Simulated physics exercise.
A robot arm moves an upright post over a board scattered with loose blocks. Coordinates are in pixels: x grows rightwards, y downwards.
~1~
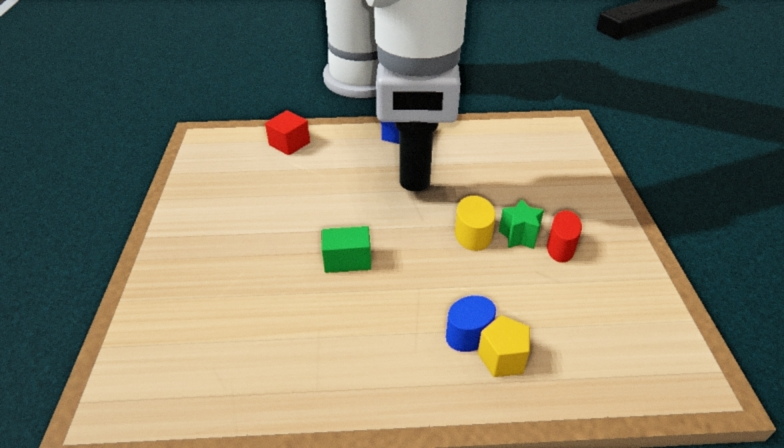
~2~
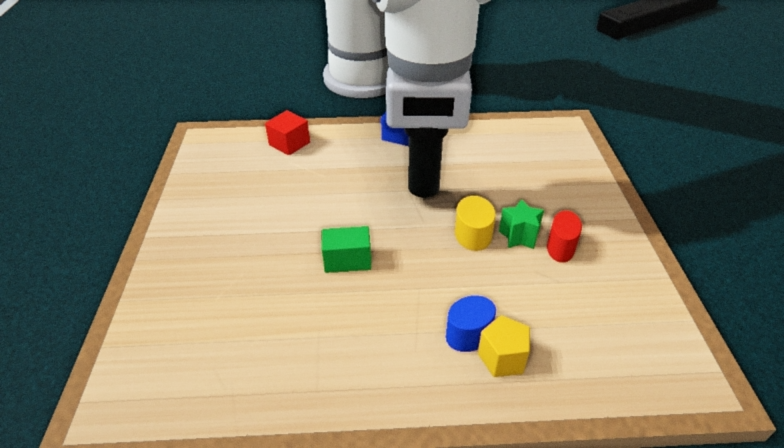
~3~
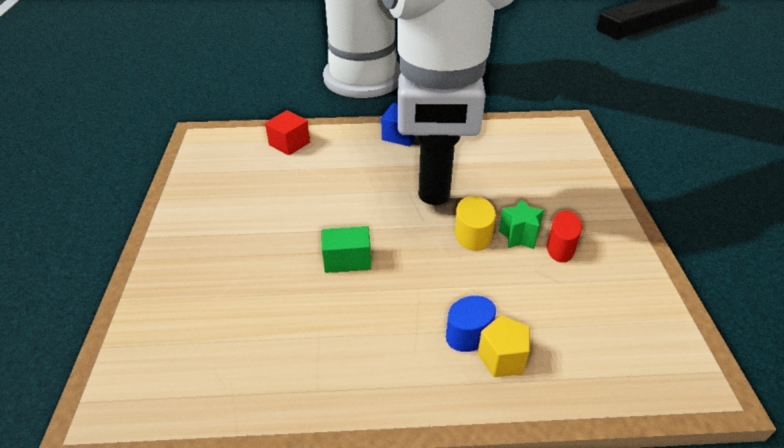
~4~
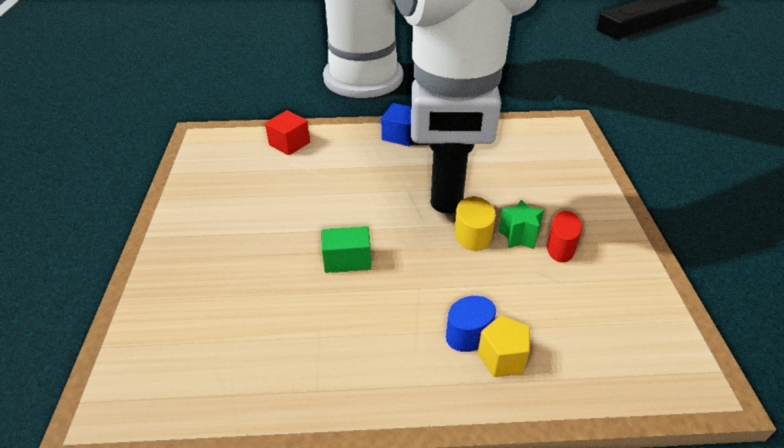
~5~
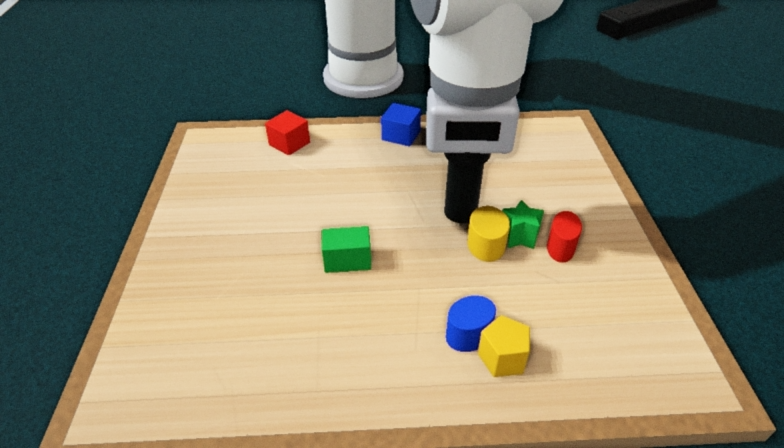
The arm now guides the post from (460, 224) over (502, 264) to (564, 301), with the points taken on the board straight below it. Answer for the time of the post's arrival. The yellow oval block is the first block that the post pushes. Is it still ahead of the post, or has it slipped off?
At the end of the path, the post is still pushing the yellow oval block ahead of it.
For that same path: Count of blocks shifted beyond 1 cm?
It's going to be one.
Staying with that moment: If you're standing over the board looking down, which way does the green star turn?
Bird's-eye view: Counterclockwise.
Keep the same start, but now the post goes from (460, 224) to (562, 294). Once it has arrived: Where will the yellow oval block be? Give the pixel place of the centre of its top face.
It will end up at (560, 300).
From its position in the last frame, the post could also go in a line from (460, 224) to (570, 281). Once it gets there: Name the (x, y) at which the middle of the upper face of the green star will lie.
Located at (557, 223).
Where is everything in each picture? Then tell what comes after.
In the first picture, post's lower end (415, 182); yellow oval block (476, 211); green star (524, 213); red oval block (568, 224).
In the second picture, post (424, 188); blocks still.
In the third picture, post (434, 195); blocks still.
In the fourth picture, post (447, 203); blocks still.
In the fifth picture, post (461, 213); yellow oval block (490, 221); green star (524, 213); red oval block (568, 224).
The first path, step by step. One third of the way, post (489, 241); yellow oval block (524, 250); green star (528, 214), turned 20° anticlockwise.
Two thirds of the way, post (525, 266); yellow oval block (562, 279); green star (528, 214), turned 20° anticlockwise.
At the end, post (568, 290); yellow oval block (602, 309), turned 25° clockwise; green star (528, 214), turned 20° anticlockwise; red oval block still.
